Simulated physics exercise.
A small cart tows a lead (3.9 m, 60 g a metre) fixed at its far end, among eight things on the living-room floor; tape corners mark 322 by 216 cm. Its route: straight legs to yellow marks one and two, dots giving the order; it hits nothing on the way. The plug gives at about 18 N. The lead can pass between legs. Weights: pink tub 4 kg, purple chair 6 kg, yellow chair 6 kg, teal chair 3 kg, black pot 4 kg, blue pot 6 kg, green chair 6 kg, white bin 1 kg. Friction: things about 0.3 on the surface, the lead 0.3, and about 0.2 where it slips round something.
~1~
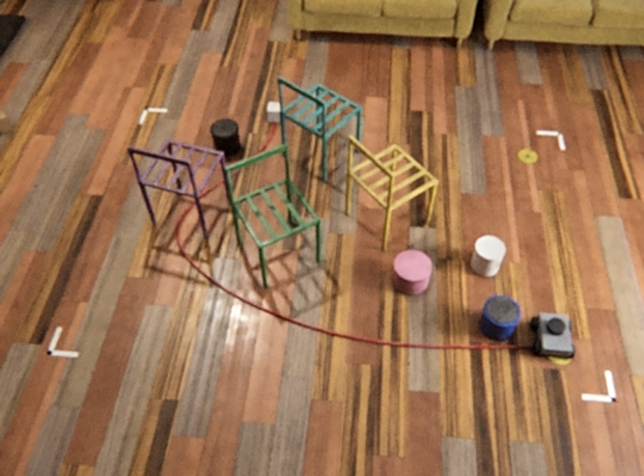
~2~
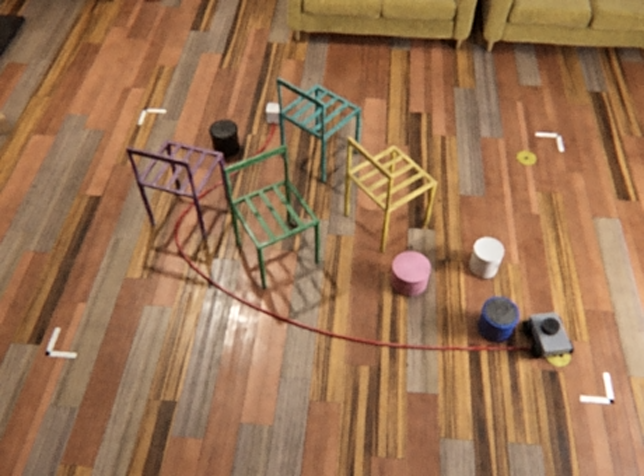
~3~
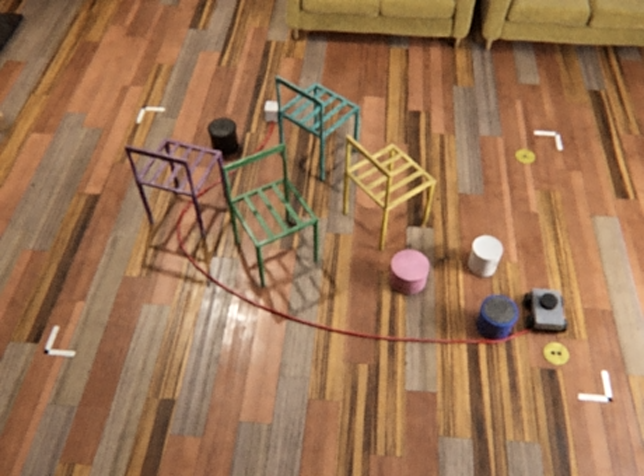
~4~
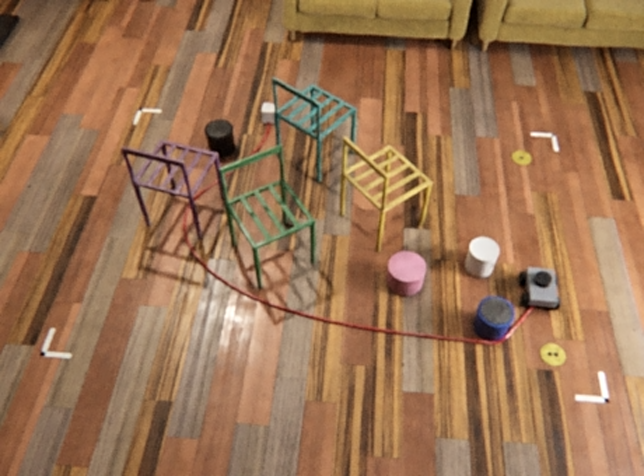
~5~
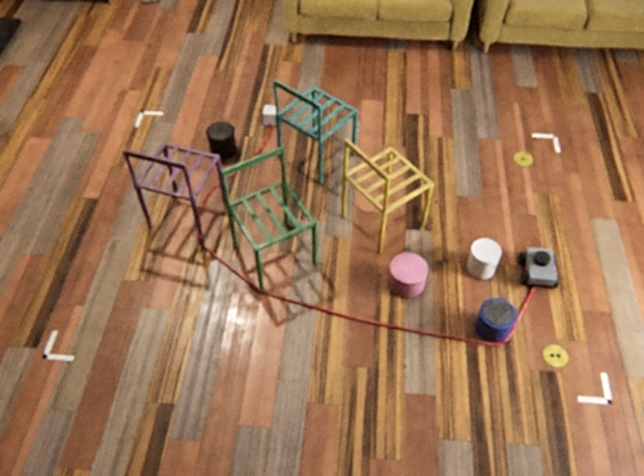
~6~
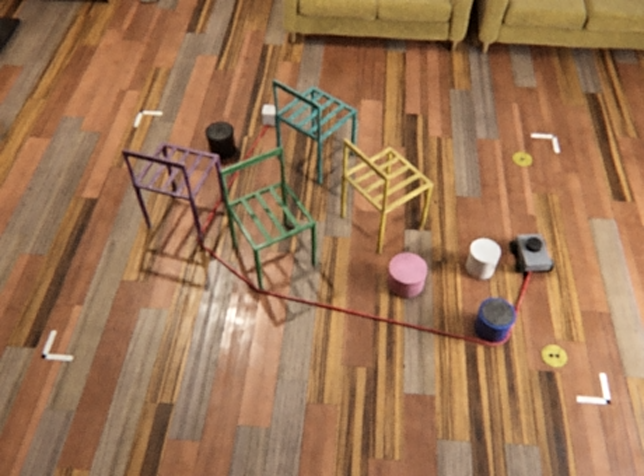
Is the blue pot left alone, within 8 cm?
Verdict: The blue pot moves.
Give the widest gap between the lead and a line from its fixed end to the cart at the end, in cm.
Some 110 cm.
Next, cart at (521, 192), 13 N at the fixed end; blue pot 42 cm off its start, white bin 11 cm off its start, purple chair 5 cm off its start.
Then, cart at (529, 198), plug out; blue pot 47 cm off its start, white bin 16 cm off its start, purple chair 9 cm off its start.
After that, cart at (542, 275), plug out; blue pot 47 cm off its start at (459, 251), white bin 16 cm off its start at (474, 231), purple chair 9 cm off its start at (191, 168).
Later, cart at (555, 354), plug out; blue pot 47 cm off its start, white bin 16 cm off its start, purple chair 9 cm off its start.
At the end, cart at (555, 354), plug out; blue pot 47 cm off its start at (459, 251), white bin 16 cm off its start at (474, 231), purple chair 9 cm off its start at (190, 168).
